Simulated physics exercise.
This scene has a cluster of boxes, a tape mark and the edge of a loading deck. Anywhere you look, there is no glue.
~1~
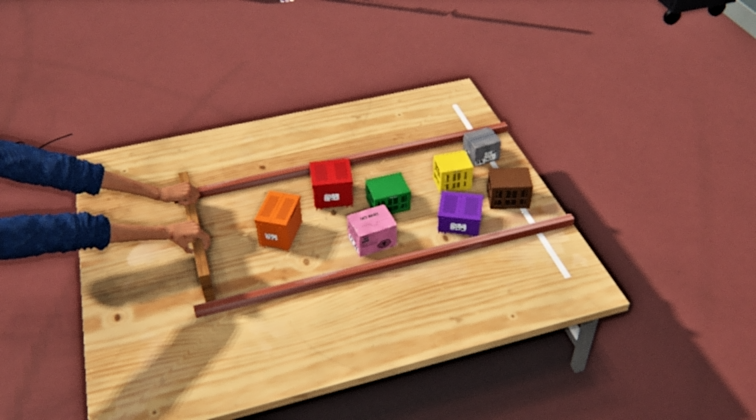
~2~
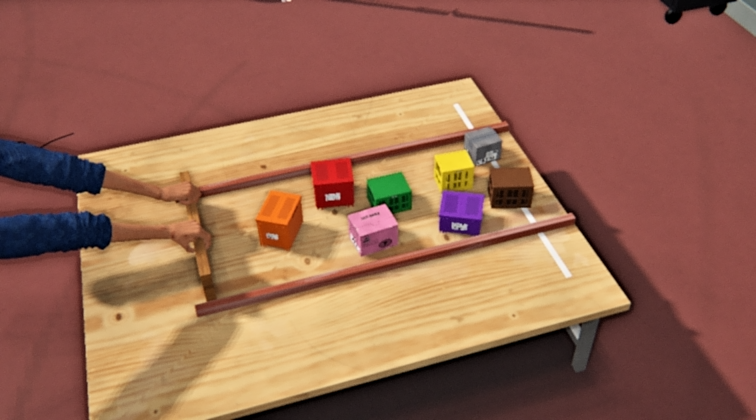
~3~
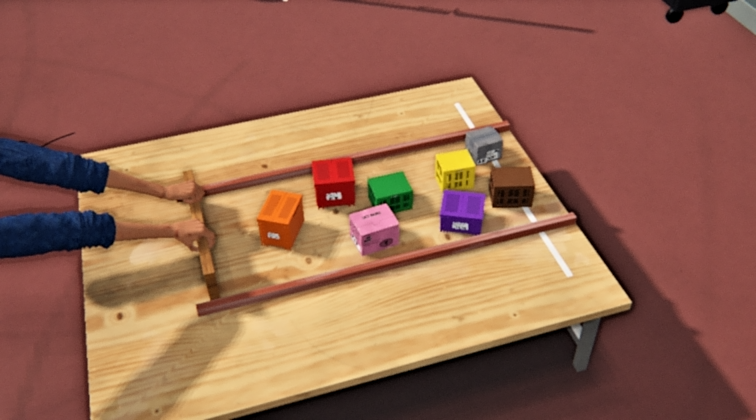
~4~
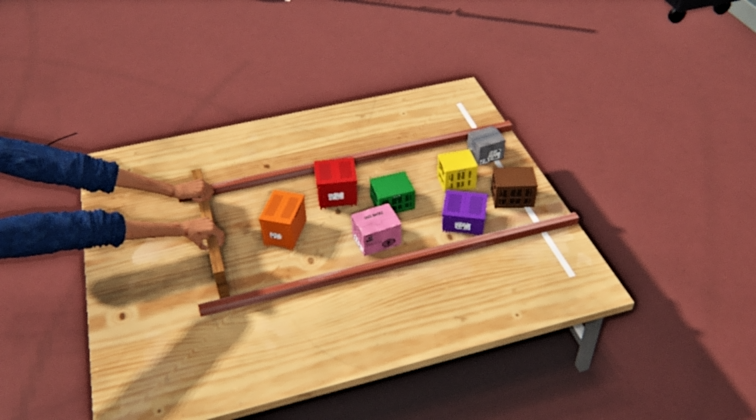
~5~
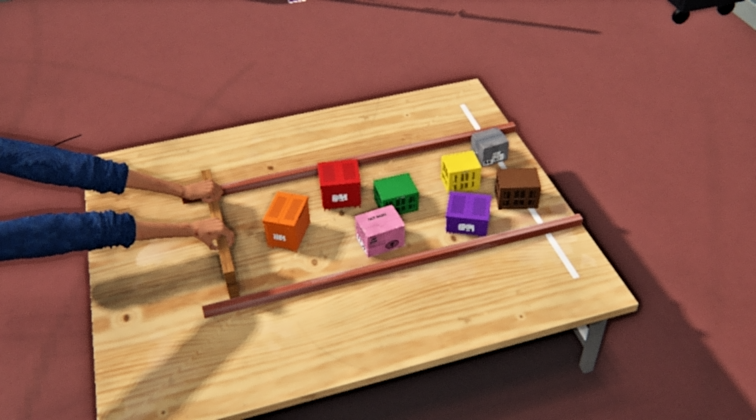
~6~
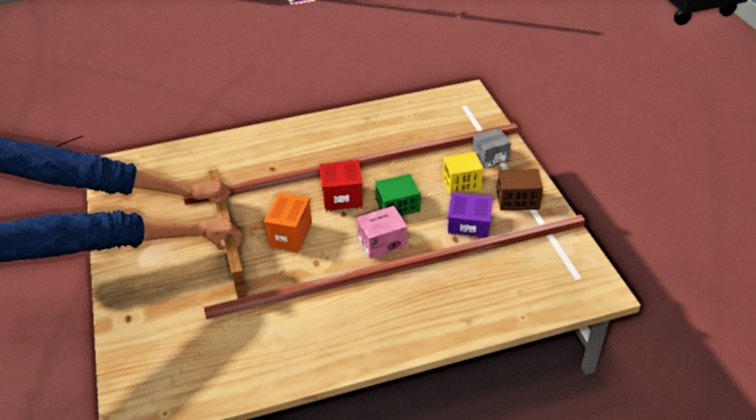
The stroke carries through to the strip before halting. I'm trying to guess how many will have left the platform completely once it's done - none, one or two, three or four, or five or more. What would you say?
I would say five or more leave it.
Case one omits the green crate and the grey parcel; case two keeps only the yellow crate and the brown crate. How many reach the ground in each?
The number is 3 for the first case and 3 for the second.
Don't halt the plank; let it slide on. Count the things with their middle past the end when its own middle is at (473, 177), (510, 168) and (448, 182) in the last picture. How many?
In order of the places given, that's 2, 5 and 0.
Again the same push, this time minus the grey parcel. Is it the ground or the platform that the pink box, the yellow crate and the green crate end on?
The pink box keeps its place; the yellow crate is gone; and the green crate is gone.
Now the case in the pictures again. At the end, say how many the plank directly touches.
3 of them.
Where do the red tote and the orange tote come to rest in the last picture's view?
Roughly at (514, 139) and at (528, 164), in that order.
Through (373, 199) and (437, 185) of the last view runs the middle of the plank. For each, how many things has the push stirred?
So 4, and at the other place 7.
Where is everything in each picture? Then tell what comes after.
Grey parcel (482, 147); brown crate (509, 188); yellow crate (453, 172); plank (197, 235); tape (504, 181), in the first picture.
Brown crate (510, 188); green crate (389, 194), in the second picture.
Yellow crate (455, 171); red tote (334, 183), in the third picture.
Grey parcel (486, 146); orange tote (284, 220), in the fourth picture.
Brown crate (517, 189); plank (220, 233), in the fifth picture.
Grey parcel (492, 148); brown crate (519, 190); yellow crate (462, 174); plank (228, 232); tape (514, 182), in the sixth picture.
Early on, none off yet; grey parcel at rest near (492, 148); brown crate at rest near (519, 190); yellow crate at rest near (462, 174).
A while later, none off yet; grey parcel at rest near (492, 148); brown crate at rest near (519, 190); yellow crate travelled a little near (470, 172).
Further along, none off yet; grey parcel travelled a little near (497, 147); brown crate travelled about its own width near (565, 178); yellow crate travelled well along near (535, 157).
Finally, the number that fall off is five or more; lost, green crate, purple tote, yellow crate, brown crate and grey parcel.
